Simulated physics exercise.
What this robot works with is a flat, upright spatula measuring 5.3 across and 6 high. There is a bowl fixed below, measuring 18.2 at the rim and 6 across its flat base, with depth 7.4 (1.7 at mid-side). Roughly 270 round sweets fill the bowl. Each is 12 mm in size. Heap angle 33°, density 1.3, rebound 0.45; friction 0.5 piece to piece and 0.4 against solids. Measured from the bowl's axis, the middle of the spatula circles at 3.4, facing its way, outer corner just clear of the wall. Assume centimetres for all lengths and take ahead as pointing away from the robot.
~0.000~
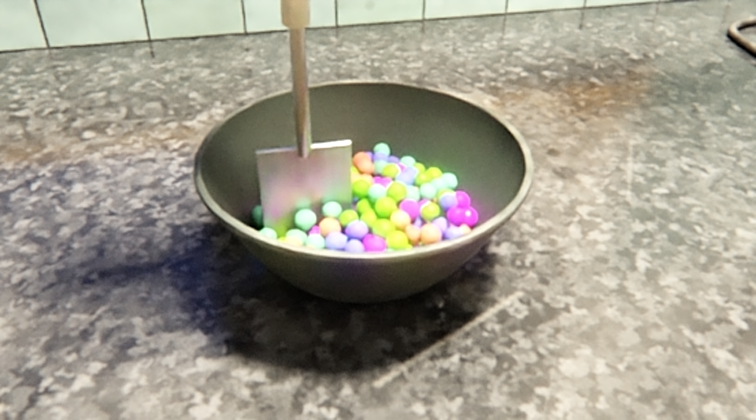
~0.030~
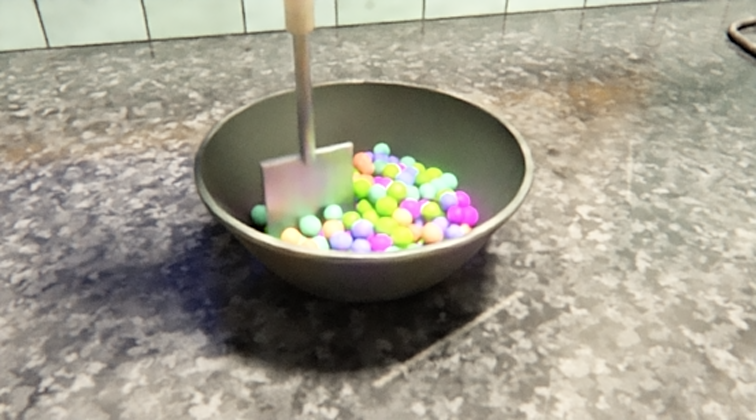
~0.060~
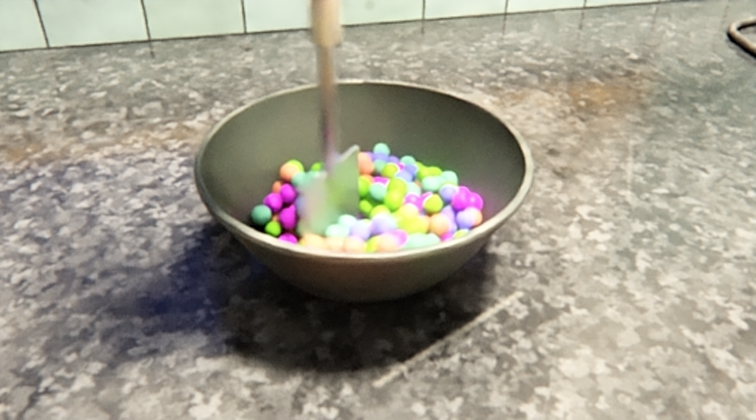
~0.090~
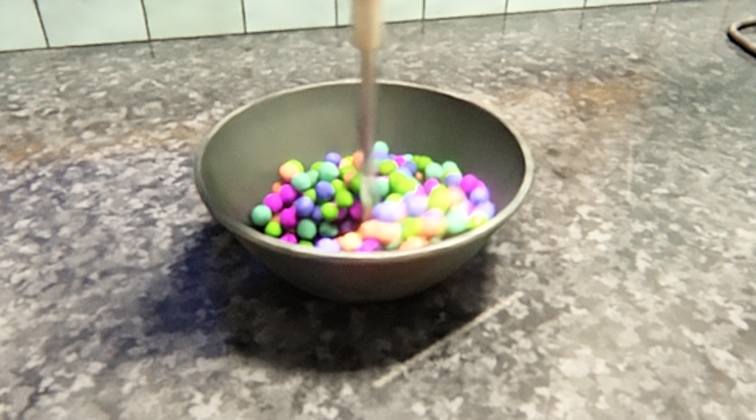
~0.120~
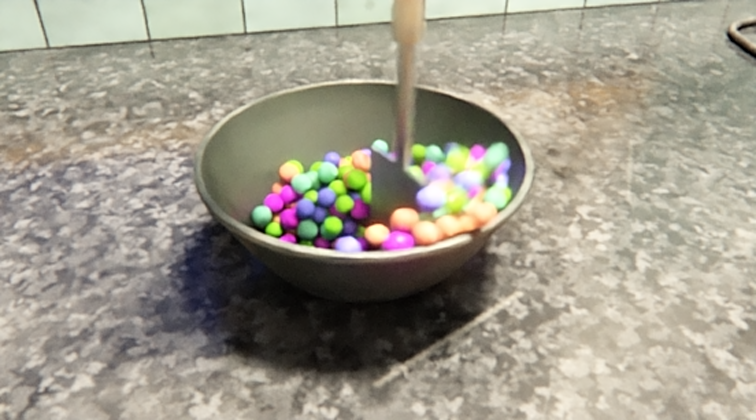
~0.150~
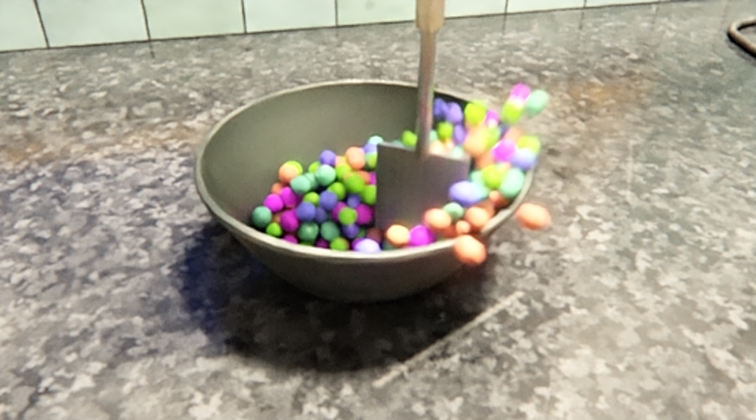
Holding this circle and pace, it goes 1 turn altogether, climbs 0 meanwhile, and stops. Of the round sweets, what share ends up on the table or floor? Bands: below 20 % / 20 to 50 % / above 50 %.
Between 20 and 50 %.
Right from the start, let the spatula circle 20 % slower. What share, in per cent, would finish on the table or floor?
Near 20 in a hundred, it would be.
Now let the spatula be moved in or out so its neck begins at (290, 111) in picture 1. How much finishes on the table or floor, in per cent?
I'd say around 30 per cent.
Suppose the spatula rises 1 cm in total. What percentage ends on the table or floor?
Near 25 in a hundred.
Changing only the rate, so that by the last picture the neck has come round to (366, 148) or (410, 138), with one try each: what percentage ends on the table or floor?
Some 5 and 20 %.
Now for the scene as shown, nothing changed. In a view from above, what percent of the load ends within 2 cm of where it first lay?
5 %.
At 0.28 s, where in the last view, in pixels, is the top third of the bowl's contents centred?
Roughly pixel (289, 117).
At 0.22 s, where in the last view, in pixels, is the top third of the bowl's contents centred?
I'd point to somewhere close to (404, 113).
By 0.22 s, 225° round, highest piece 13 above the table; 243 in the bowl, 27 in flight or on the tool.
By 0.28 s, 299° round, highest piece 12 above the table; 217 in the bowl, 6 on the table or floor, 47 in flight or on the tool.
By 0.51 s, 0° round, highest piece 8 above the table; 179 in the bowl, 89 on the table or floor, 2 in flight or on the tool.
By 1.21 s, 0° round, highest piece 6 above the table; 179 in the bowl, 91 on the table or floor.
Final count, 179 in the bowl, 91 on the table or floor. That is 34 % on the table or floor.
